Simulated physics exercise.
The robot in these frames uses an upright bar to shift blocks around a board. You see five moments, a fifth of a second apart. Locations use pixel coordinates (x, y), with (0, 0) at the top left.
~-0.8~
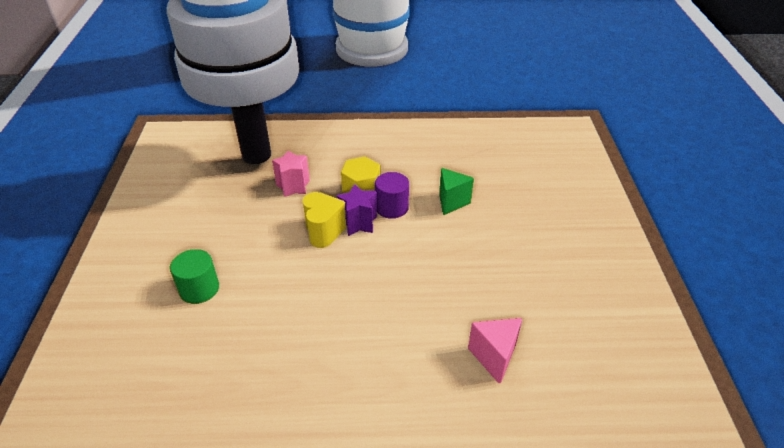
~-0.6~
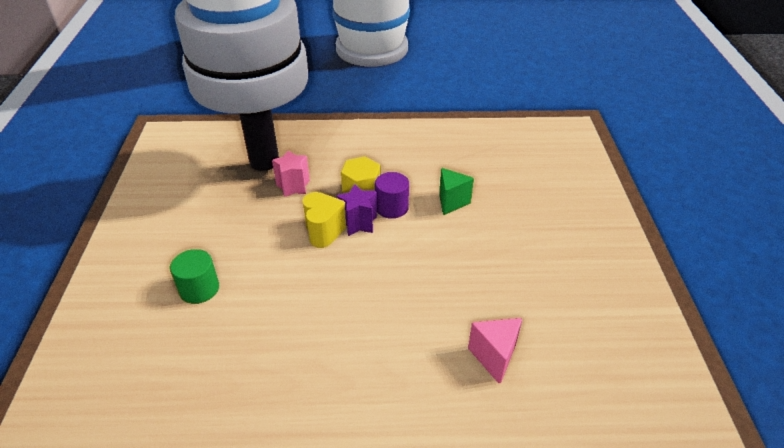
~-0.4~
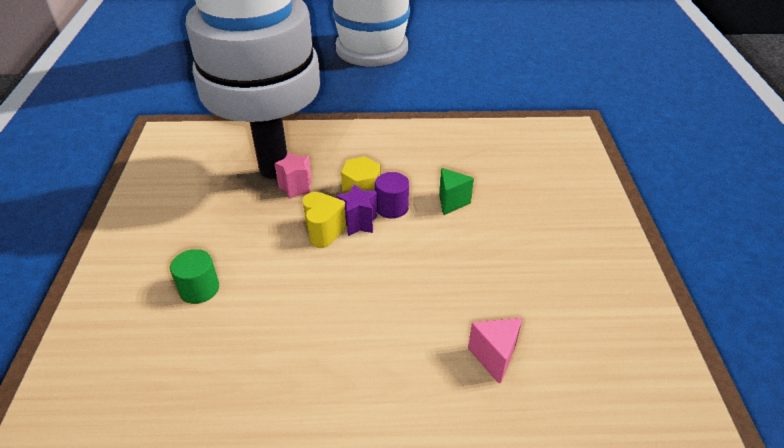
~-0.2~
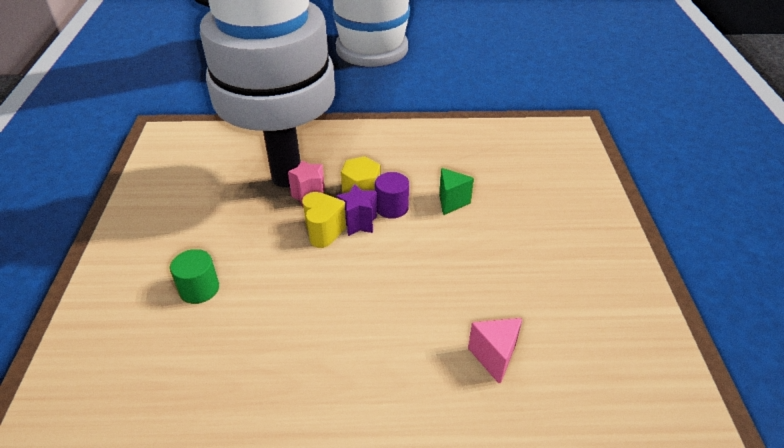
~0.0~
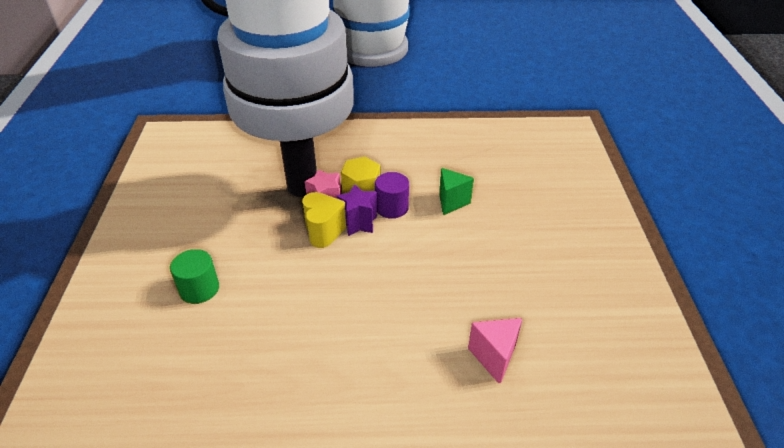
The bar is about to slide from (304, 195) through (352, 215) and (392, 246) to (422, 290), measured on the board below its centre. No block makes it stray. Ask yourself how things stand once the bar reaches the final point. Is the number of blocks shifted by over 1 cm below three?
It seems so.
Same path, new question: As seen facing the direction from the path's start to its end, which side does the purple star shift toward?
Shifted left.
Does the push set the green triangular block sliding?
No - that is not the case.
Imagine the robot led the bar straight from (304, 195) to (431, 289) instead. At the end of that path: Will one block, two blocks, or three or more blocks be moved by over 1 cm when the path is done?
There will be three or more blocks displaced.
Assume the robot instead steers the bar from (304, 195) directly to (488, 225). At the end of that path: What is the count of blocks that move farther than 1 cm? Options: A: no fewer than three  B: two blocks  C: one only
Answer: A.
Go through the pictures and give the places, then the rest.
In the first picture, bar's lower end (257, 156); pink star (290, 161); purple star (357, 197); yellow hexagonal block (361, 168); purple circle (392, 182); green triangular block (454, 178).
In the second picture, bar (265, 162); blocks still.
In the third picture, bar (274, 170); pink star (293, 162).
In the fourth picture, bar (287, 178); pink star (307, 171).
In the fifth picture, bar (303, 187); pink star (324, 180); purple star (357, 197); yellow hexagonal block (361, 168); purple circle (392, 182); green triangular block (454, 178).
On the path given first. One third of the way, bar (352, 207); pink star (375, 202); purple star (395, 218), turned 20° clockwise; yellow hexagonal block (364, 167).
Two thirds of the way, bar (392, 239); pink star (420, 233); purple star (445, 250), turned 15° clockwise; yellow hexagonal block (364, 167).
At the end, bar (422, 282); pink star (458, 267), turned 25° anticlockwise; purple star (493, 274), turned 15° anticlockwise; yellow hexagonal block (364, 167); purple circle still; green triangular block still.
